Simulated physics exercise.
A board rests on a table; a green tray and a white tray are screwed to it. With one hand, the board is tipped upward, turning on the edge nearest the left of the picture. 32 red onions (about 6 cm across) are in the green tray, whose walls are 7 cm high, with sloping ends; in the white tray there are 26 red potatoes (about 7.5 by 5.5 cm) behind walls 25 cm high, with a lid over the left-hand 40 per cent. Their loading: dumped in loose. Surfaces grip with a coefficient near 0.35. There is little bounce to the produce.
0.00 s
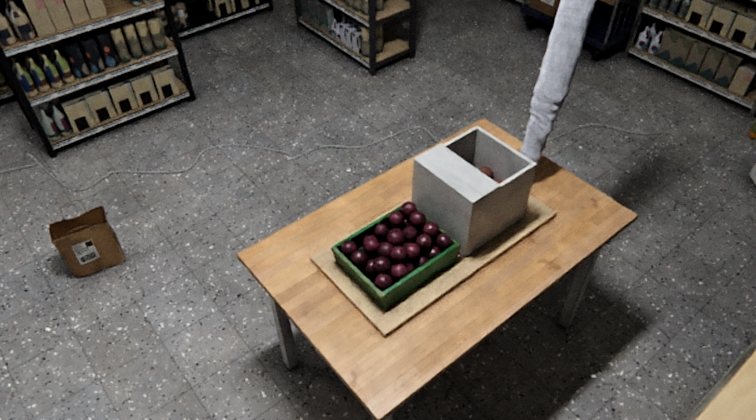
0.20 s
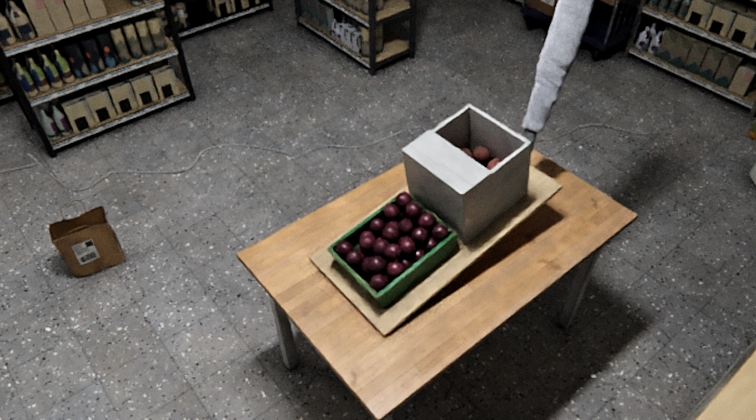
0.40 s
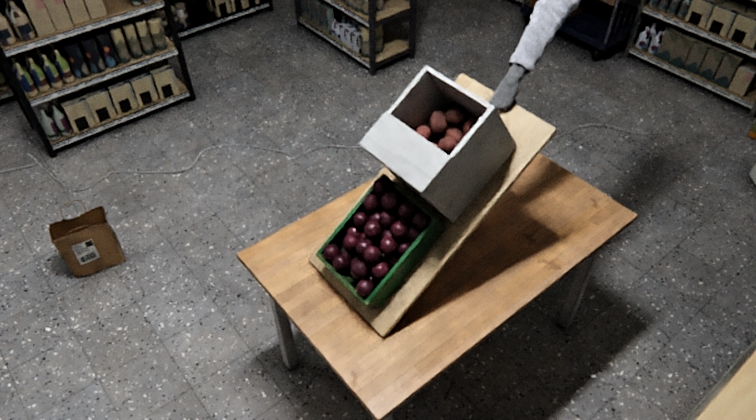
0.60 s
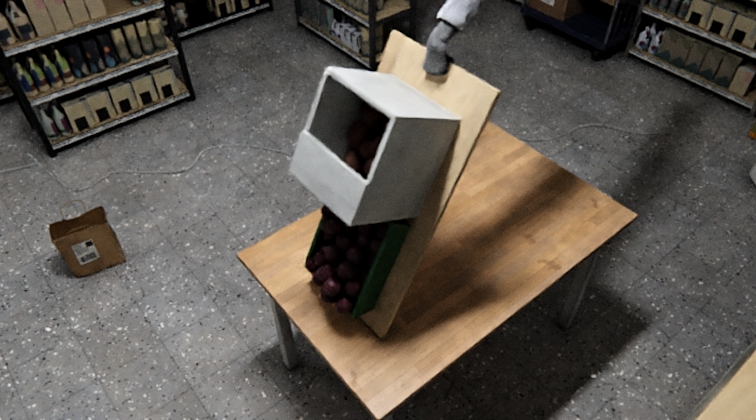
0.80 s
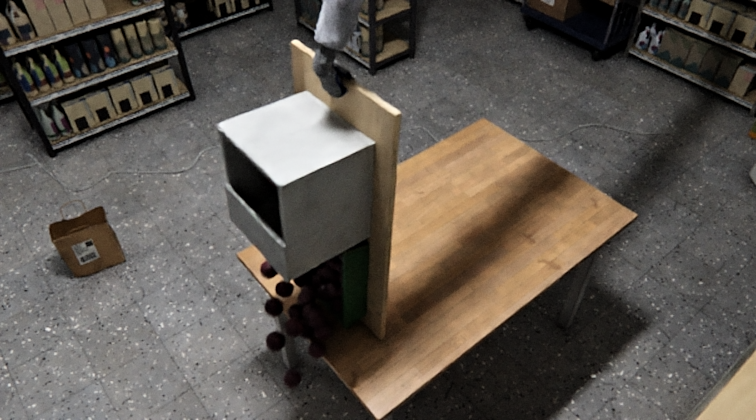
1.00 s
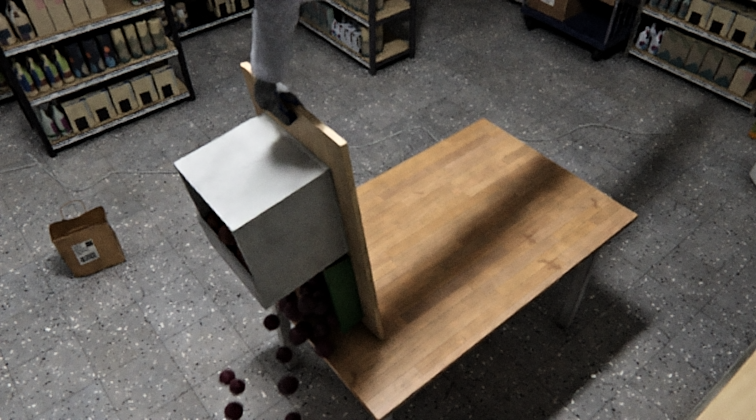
A gloved hand in a pale sleeve reaches in from the top over a wooden table in a grey-floored storeroom with stocked shelves, seen from above by a still camera. On the table, a board carries a green tray of dark red onions and, to its right, a taller, partly lidded white tray of reddish potatoes. The hand swings the board up past upright towards the left, and onions tumble out below.
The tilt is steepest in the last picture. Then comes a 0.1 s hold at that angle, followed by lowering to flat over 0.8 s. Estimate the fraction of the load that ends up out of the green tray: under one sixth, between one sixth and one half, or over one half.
The fraction is over one half.
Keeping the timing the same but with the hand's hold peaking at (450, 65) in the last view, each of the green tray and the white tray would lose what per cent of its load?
In that case green tray sheds 40 percent of its load and white tray sheds 0 percent.
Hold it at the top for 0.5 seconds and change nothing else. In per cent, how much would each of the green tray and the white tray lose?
Green tray 100%, white tray 0%.
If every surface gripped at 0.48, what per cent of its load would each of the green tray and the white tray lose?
In that case the green tray sheds 100 per cent, while the white tray sheds 10 per cent.
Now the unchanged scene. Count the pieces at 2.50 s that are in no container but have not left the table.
Roughly 8.
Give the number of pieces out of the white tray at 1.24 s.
For the white tray, some 0.
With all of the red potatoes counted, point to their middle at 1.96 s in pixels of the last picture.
Middle approx. (469, 210).
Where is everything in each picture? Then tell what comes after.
In the first frame (we follow the rim corner now nearest the camera), green tray at (383, 294); white tray at (474, 202); tilt 0°; nothing out yet.
In the second frame, green tray at (379, 295); white tray at (464, 193); tilt 10°.
In the third frame, green tray at (367, 302); white tray at (424, 189); tilt 34°.
In the fourth frame, green tray at (353, 315); white tray at (352, 221); tilt 63°.
In the fifth frame, green tray at (344, 327); white tray at (289, 276); tilt 87°; 14 out, the lowest onion at (293, 379).
In the sixth frame, green tray at (342, 332); white tray at (266, 304); tilt 97°; 22 out.
After 1.24 s, tilt 89°; 29 of 32 out of the green tray and 0 of 26 out of the white tray.
After 1.54 s, tilt 41°; 32 of 32 out of the green tray and 1 of 26 out of the white tray.
After 1.96 s, tilt 0°; 32 of 32 out of the green tray and 1 of 26 out of the white tray.
Final count (at 2.50 s), 32 of 32 out of the green tray and 1 of 26 out of the white tray. Asked share, 32 of 32, 100 per cent.
